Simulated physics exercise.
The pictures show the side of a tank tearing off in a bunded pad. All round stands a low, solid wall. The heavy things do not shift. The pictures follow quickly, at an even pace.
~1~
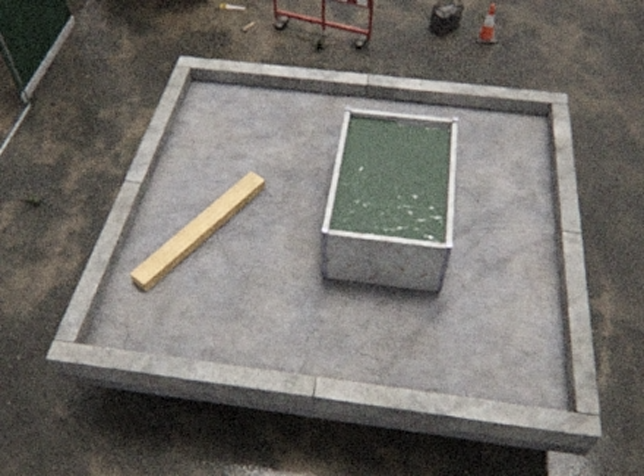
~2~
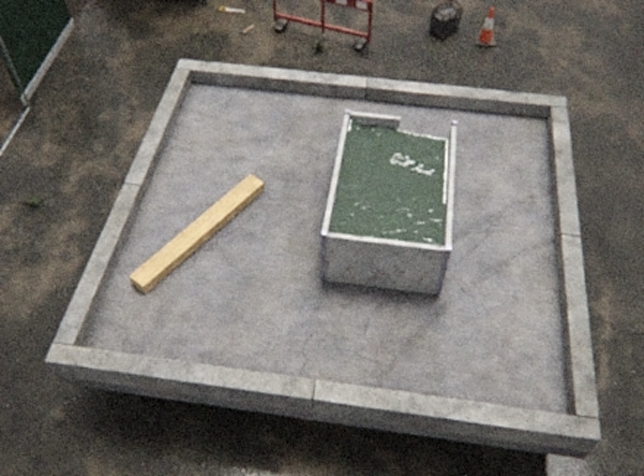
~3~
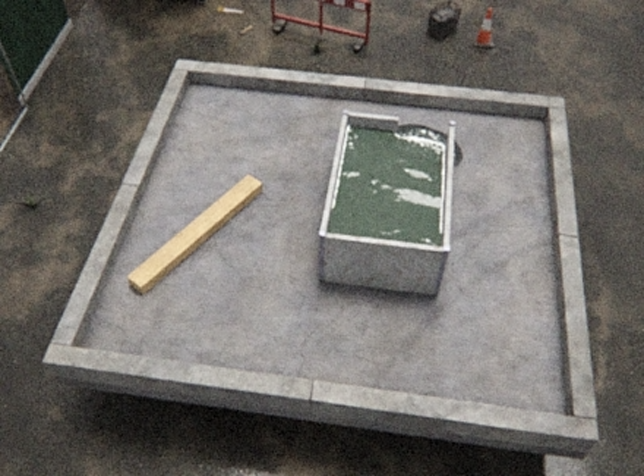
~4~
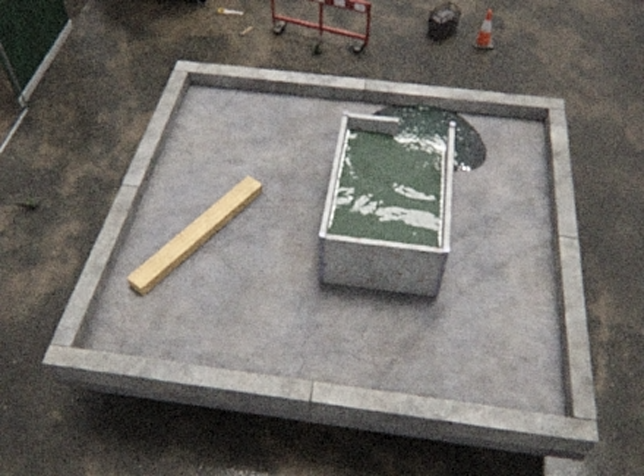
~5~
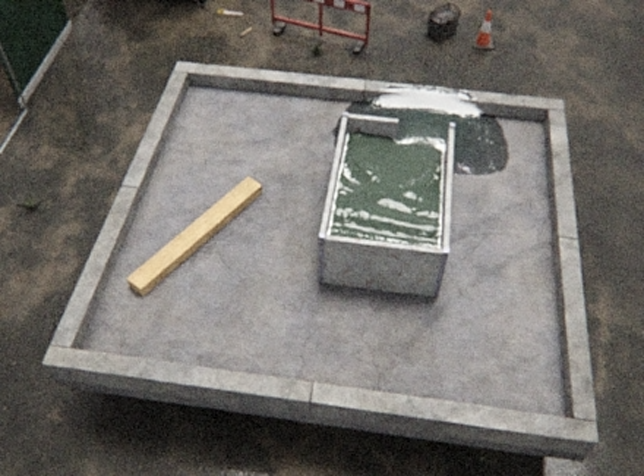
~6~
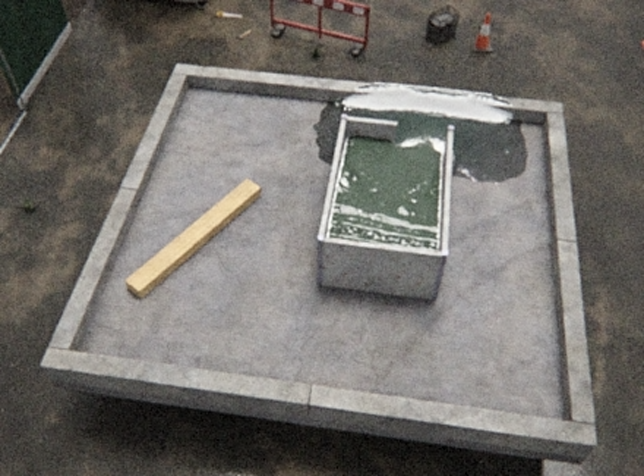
At first, still green water fills a rectangular tank on a walled concrete pad, with a wooden beam lying to the left. Then part of the tank's far side breaks open, and water pours out behind it, spreading along the far wall and rightward across the pad as the tank's level drops.
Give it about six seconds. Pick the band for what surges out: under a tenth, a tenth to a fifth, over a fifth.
It loses between a tenth and a fifth.
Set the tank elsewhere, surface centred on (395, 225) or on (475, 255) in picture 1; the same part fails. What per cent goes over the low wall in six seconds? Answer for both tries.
Roughly 8 per cent, then 12 per cent.
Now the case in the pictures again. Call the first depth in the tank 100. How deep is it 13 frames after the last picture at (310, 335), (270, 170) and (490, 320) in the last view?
Roughly 0, 2 and 0 per cent, in turn.
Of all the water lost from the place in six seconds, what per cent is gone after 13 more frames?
Roughly 85 per cent.
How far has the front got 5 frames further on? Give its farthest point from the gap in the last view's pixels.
Near (222, 93).
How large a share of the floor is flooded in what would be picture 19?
Some 45 per cent.
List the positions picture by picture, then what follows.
In the first picture, still water in the tank at (394, 177).
In the second picture, the front is at a hidden place, out from the gap on the tank's far side.
In the third picture, the front is at a hidden place, out from the gap on the tank's far side.
In the fourth picture, the front is at (445, 110), out from the gap on the tank's far side.
In the fifth picture, the front is at (488, 115), out from the gap on the tank's far side.
In the sixth picture, water pours out on the tank's far side and has run to (514, 121).
A moment on, water covers 15 % of the floor; the low wall has let 1 % over.
Next, water covers 20 % of the floor; the low wall has let 2 % over.
Then, water covers 40 % of the floor; the low wall has let 11 % over.
Later, water covers 55 % of the floor; the low wall has let 13 % over.
In the end, water covers 70 % of the floor; the low wall has let 13 % over.
